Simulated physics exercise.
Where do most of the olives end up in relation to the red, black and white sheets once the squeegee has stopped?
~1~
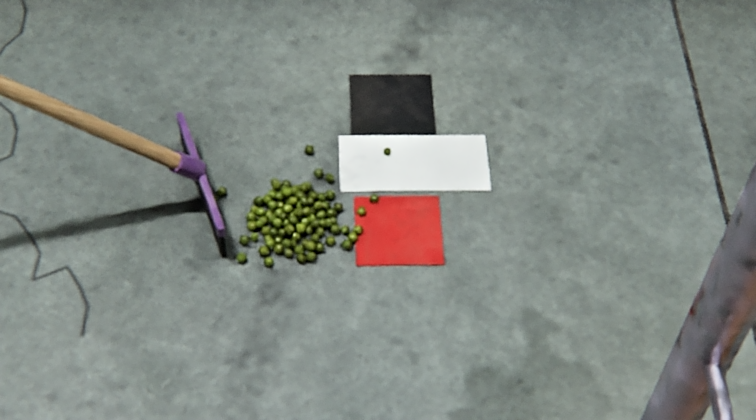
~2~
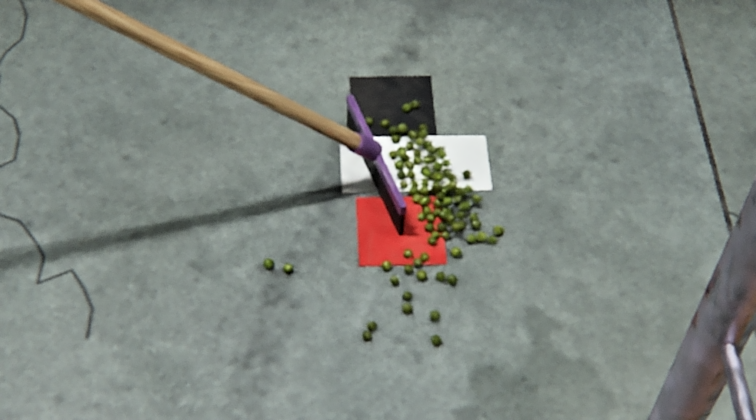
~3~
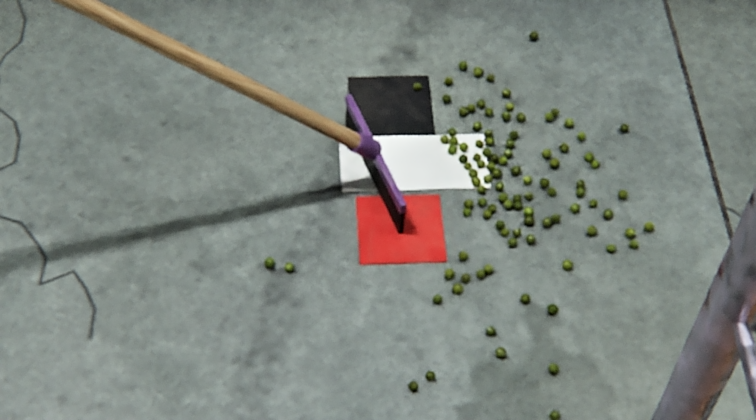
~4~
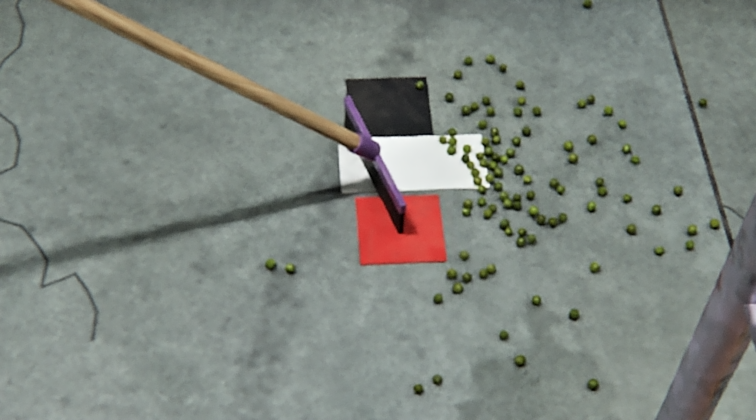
Most of them end up off the sheets, scattered on the bare grey floor mainly to the right. Only a small share remains on the white sheet, and the red and black sheets are left practically clear.
